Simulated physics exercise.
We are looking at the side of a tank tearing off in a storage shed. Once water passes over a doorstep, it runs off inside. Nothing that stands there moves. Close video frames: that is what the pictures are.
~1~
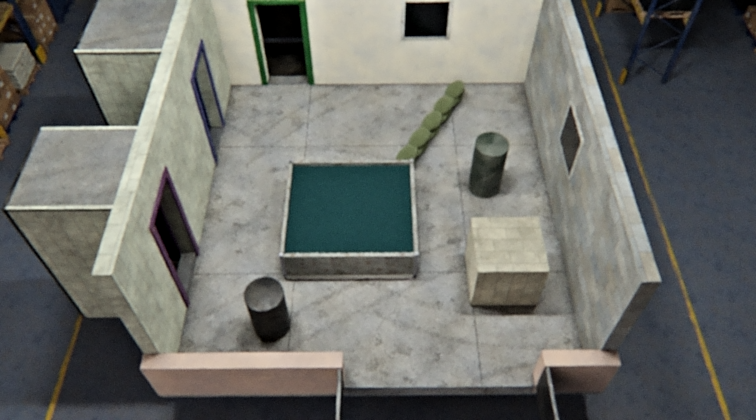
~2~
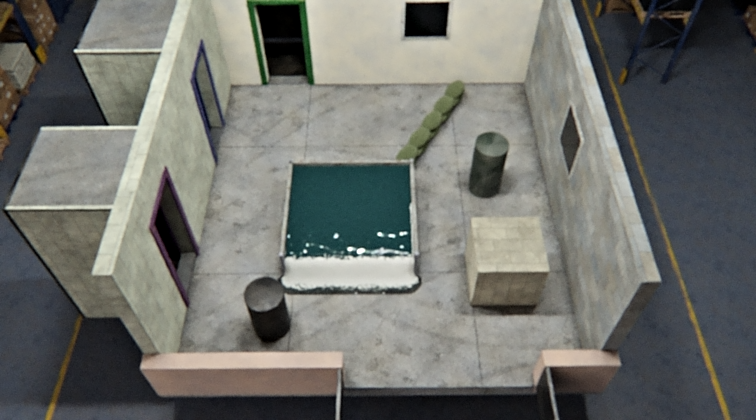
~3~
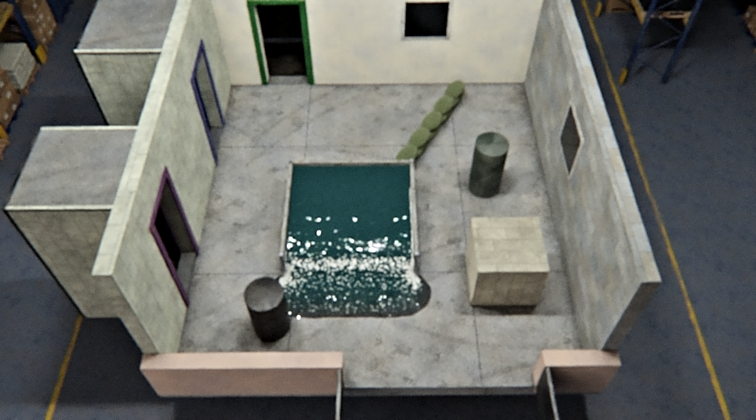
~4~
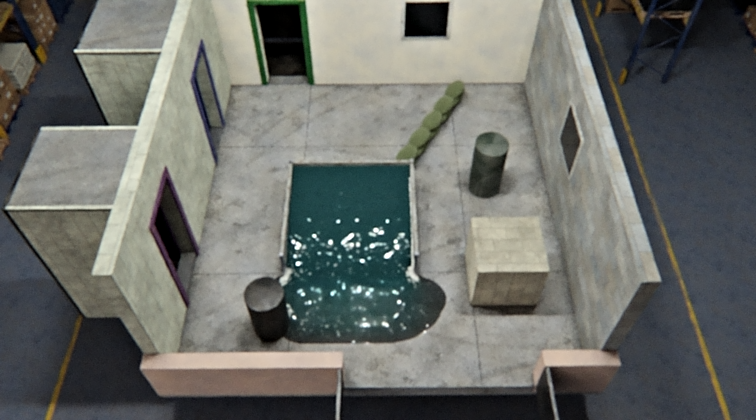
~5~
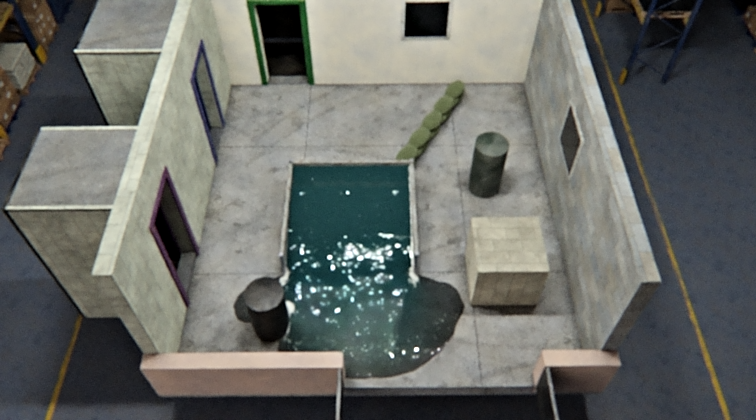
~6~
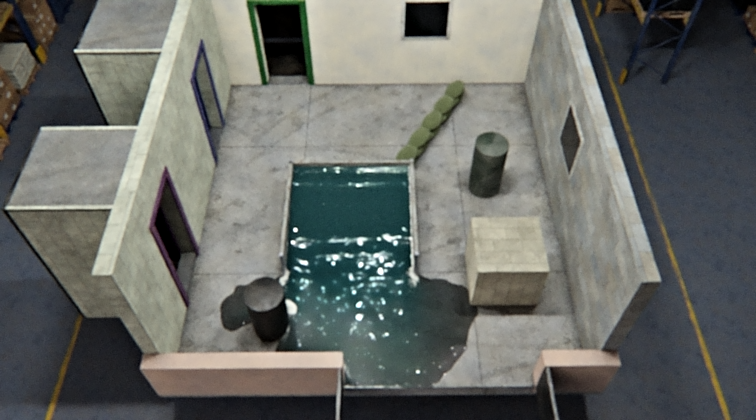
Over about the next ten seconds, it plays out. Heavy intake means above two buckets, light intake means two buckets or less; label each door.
Labels: Green door: Heavy, purple door: Light, blue door: Light.
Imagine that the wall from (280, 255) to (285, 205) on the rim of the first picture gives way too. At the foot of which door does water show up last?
Last comes the green-painted one.
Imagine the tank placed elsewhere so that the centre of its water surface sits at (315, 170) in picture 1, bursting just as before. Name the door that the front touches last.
Door: The green door.
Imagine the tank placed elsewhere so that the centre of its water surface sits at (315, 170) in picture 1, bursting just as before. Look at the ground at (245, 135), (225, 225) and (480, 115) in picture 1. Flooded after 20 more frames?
Bone-dry, soaked, bone-dry.
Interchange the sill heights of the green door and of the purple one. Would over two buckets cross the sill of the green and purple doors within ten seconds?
Result: Green comes up short, purple tops the limit.
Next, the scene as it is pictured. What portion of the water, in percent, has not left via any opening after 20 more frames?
64 percent or thereabouts.
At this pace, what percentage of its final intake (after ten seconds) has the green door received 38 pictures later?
Roughly 0 per cent.
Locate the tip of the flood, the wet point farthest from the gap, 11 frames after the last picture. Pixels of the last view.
The wet edge reaches furthest near (559, 371).
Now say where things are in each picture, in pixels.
In the first frame, the water tank at (350, 208) is whole and still.
In the second frame, water pours out at (350, 268) and has run to (284, 286).
In the third frame, the front is at a hidden place, out from the gap at (350, 269).
In the fourth frame, the front is at a hidden place, out from the gap at (350, 270).
In the fifth frame, water pours out at (350, 270) and has run to a hidden place.
In the sixth frame, water pours out at (350, 270) and has run to a hidden place.
A moment on, water covers 20 % of the floor; the green door not reached, the purple door not reached, the blue door not reached.
Next, water covers 25 % of the floor; the green door not reached, the purple door wet at the sill, nothing in, the blue door not reached.
Then, water covers 30 % of the floor; the green door not reached, the purple door wet at the sill, nothing in, the blue door not reached.
Later, water covers 55 % of the floor; the green door under two buckets in, the purple door wet at the sill, nothing in, the blue door wet at the sill, nothing in.
In the end, water covers 70 % of the floor; the green door over two buckets in, the purple door wet at the sill, nothing in, the blue door wet at the sill, nothing in.
